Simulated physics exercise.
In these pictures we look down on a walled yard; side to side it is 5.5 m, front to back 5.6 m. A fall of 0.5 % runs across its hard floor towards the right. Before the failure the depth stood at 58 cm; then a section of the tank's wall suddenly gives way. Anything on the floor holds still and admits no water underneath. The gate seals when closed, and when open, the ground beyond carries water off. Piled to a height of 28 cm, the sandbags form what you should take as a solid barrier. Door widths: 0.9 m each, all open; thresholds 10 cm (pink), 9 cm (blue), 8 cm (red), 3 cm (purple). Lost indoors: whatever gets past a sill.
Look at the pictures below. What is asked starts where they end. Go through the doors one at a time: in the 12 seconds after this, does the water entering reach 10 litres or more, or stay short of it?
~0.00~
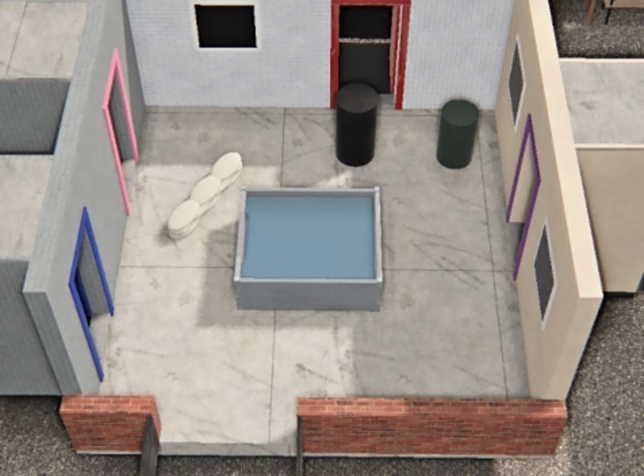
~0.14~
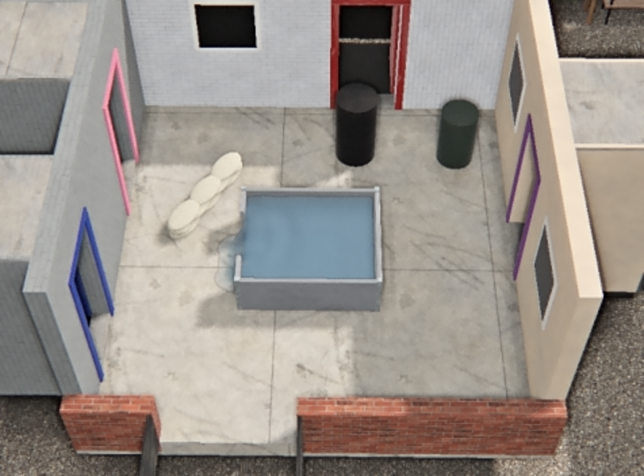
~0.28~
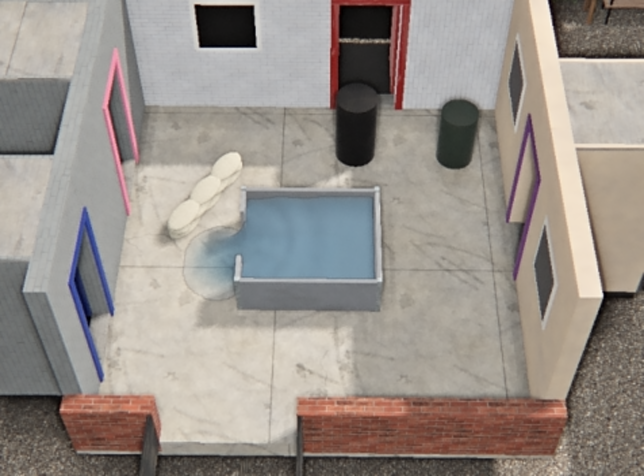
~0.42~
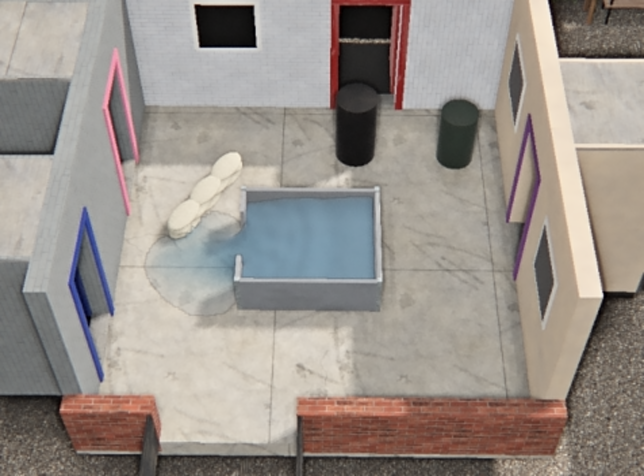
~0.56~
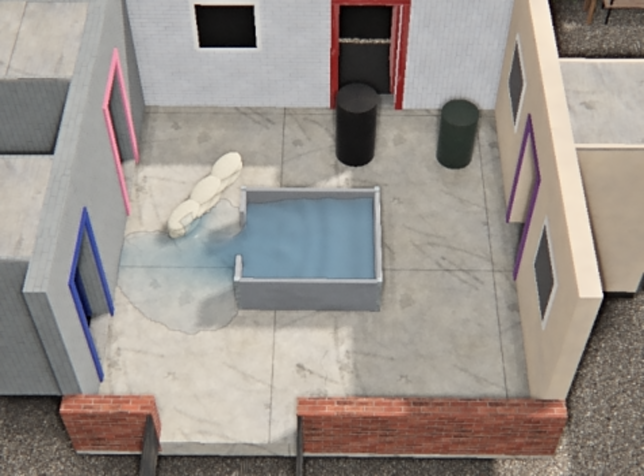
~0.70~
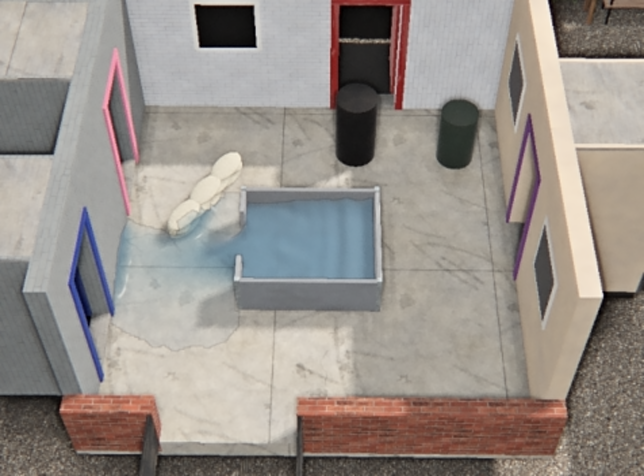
At the end, pink door: Limit unbroken, blue door: Limit broken, red door: Limit unbroken, purple door: Limit broken.
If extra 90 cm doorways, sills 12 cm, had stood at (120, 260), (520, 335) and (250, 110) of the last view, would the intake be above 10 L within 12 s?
More, less, less.
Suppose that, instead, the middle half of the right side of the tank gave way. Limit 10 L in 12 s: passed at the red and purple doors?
Red stays inside, purple goes beyond, judged against that limit.
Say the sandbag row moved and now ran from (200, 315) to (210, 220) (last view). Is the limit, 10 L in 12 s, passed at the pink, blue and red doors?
So pink comes out low enough, blue comes out low enough and red comes out low enough.
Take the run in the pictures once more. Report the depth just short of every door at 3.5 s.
In centimetres, the pink door has 5, the blue door 9, the red door 4 and the purple door 0.
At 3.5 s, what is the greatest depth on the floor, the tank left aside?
It tops out at some 20 cm.
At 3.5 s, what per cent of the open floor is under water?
Roughly 50 % of the floor.
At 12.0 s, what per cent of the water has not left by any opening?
80 %.
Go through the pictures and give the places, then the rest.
In the first frame, still water, 58 cm deep, in the tank at (309, 237).
In the second frame, water pours out at (244, 253) and has run 0.5 m, to (222, 284); typically 8 cm deep outside, 58 cm at the tank's back.
In the third frame, water pours out at (245, 254) and has run 0.8 m, to (189, 273); typically 9 cm deep outside, 58 cm at the tank's back.
In the fourth frame, the front is at (151, 265), 1.3 m from the gap at (245, 255); 1.5 m2 of floor is under water; 58 cm left at the back of the tank.
In the fifth frame, the front is at (118, 279), 1.8 m from the gap at (245, 254); 2.3 m2 of floor is under water; 57 cm left at the back of the tank.
In the sixth frame, water pours out at (245, 254) and has run 2.0 m, to (113, 315); typically 6 cm deep outside, 50 cm at the tank's back.
After 1.4 s water covers 20 % of the floor and is deepest (35 cm) near (121, 261); pink door 6 cm at the sill, 0 L in, blue door 15 cm at the sill, 1 L in, red door not reached, purple door not reached.
After 2.2 s water covers 35 % of the floor and is deepest (30 cm) near (121, 261); pink door 7 cm at the sill, 0 L in, blue door 14 cm at the sill, 14 L in, red door not reached, purple door not reached.
After 3.5 s water covers 50 % of the floor and is deepest (20 cm) near (97, 410); pink door 5 cm at the sill, 0 L in, blue door 9 cm at the sill, 23 L in, red door 4 cm at the sill, 0 L in, purple door not reached.
After 7.0 s water covers 85 % of the floor and is deepest (11 cm) near (120, 272); pink door 3 cm at the sill, 0 L in, blue door 7 cm at the sill, 26 L in, red door 6 cm at the sill, 0 L in, purple door 3 cm at the sill, 0 L in.
After 12.0 s water covers 95 % of the floor and is deepest (8 cm) near (493, 143); pink door 2 cm at the sill, 0 L in, blue door 3 cm at the sill, 26 L in, red door 4 cm at the sill, 0 L in, purple door 6 cm at the sill, 32 L in.
